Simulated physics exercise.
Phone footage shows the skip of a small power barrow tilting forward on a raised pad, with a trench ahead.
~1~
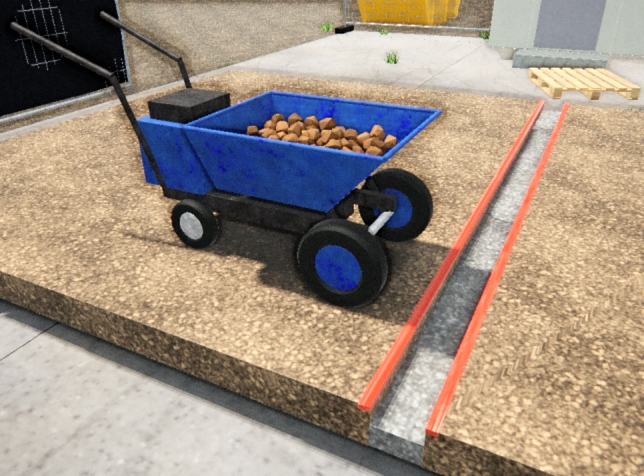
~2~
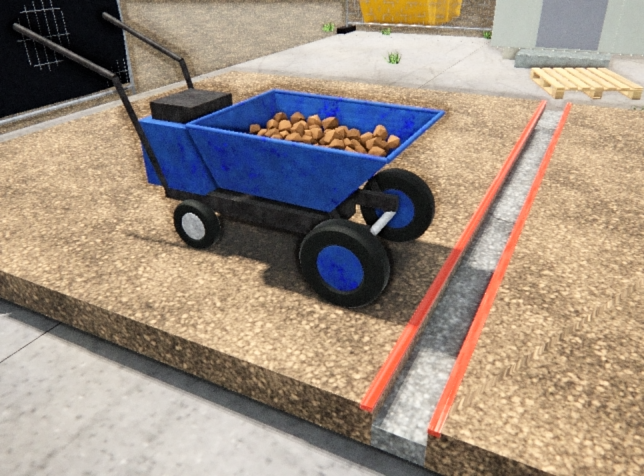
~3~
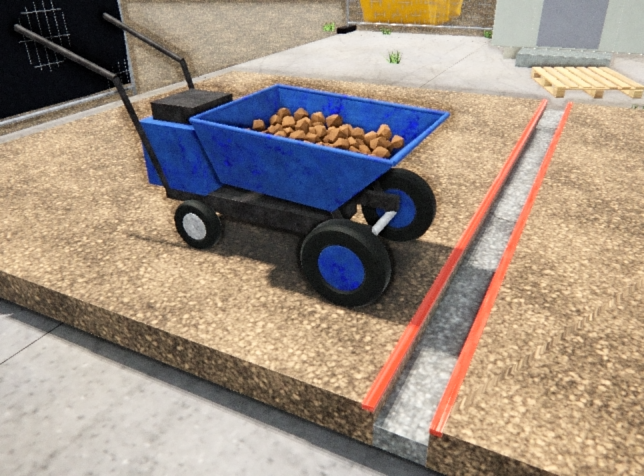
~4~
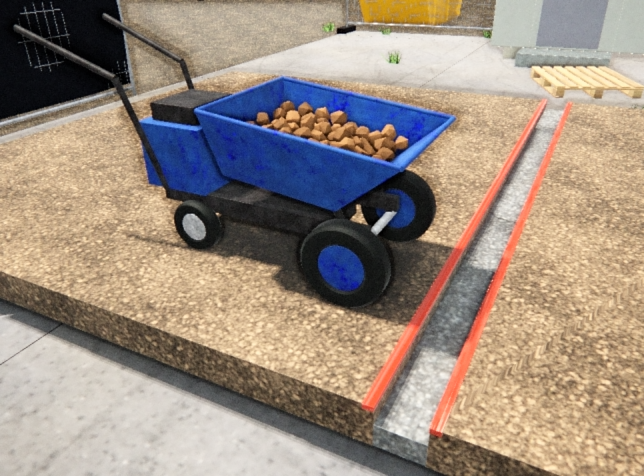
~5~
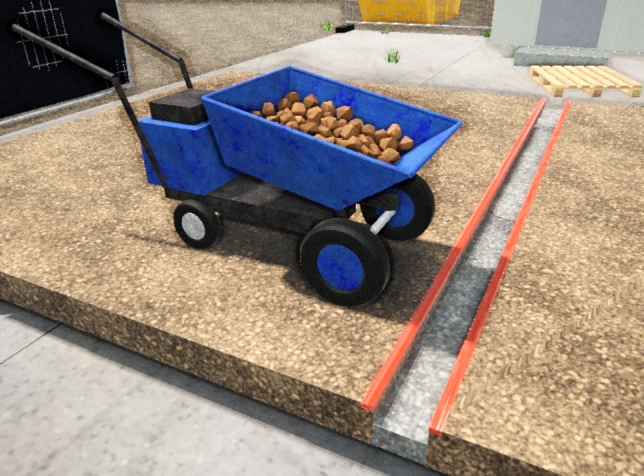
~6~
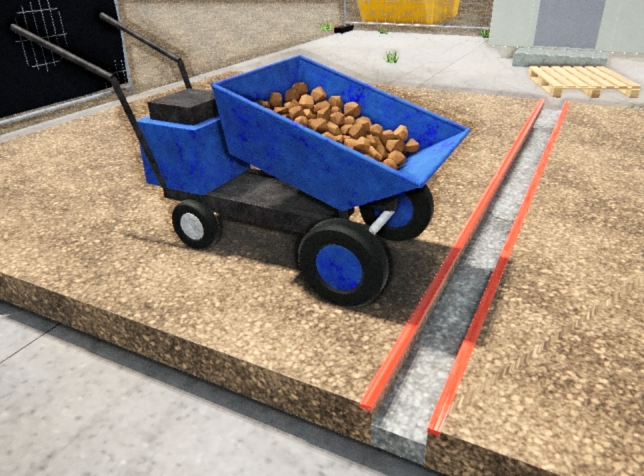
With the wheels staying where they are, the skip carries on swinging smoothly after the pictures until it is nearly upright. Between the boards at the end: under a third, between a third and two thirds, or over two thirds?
Not even a third.
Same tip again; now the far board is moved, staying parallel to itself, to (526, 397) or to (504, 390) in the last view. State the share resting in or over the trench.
60 %, then 50 %.
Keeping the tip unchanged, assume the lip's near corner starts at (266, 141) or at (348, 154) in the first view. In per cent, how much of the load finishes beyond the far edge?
In turn 0 and 50 in a hundred.
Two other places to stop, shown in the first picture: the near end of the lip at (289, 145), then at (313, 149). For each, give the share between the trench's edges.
First spot: Roughly 40 percent; second spot: Roughly 50 percent.
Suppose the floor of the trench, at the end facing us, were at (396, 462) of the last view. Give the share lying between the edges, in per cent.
About 0 per cent.
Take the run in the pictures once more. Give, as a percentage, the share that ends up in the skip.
My estimate is about 15 per cent.
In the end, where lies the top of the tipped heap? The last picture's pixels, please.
Roughly at (534, 281).
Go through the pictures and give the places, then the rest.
The first picture shows lip of the skip at (384, 160), level; top of the load at (303, 139), clay clods; first edge of the trench at (393, 356); far edge at (454, 376), the trench under half as wide as the skip, and shallow for its width.
The second picture shows lip of the skip at (387, 161), level; top of the load at (306, 138).
The third picture shows lip of the skip at (393, 164), tipped barely; top of the load at (310, 135).
The fourth picture shows lip of the skip at (401, 169), tipped a little; top of the load at (292, 130).
The fifth picture shows lip of the skip at (410, 175), tipped a little; top of the load at (298, 123).
The sixth picture shows lip of the skip at (420, 185), tipped clearly; top of the load at (305, 117); first edge of the trench at (394, 356); far edge at (456, 375).
Soon, skip tipped steeply; all in the skip.
A while on, skip tipped right over; about half in the skip; about half beyond it; a stray few falling.
Towards the end, skip tipped right over; about a quarter in the skip; most beyond it.
Finally, skip tipped right over; about a quarter in the skip; none in or heaped over the trench; most beyond it.
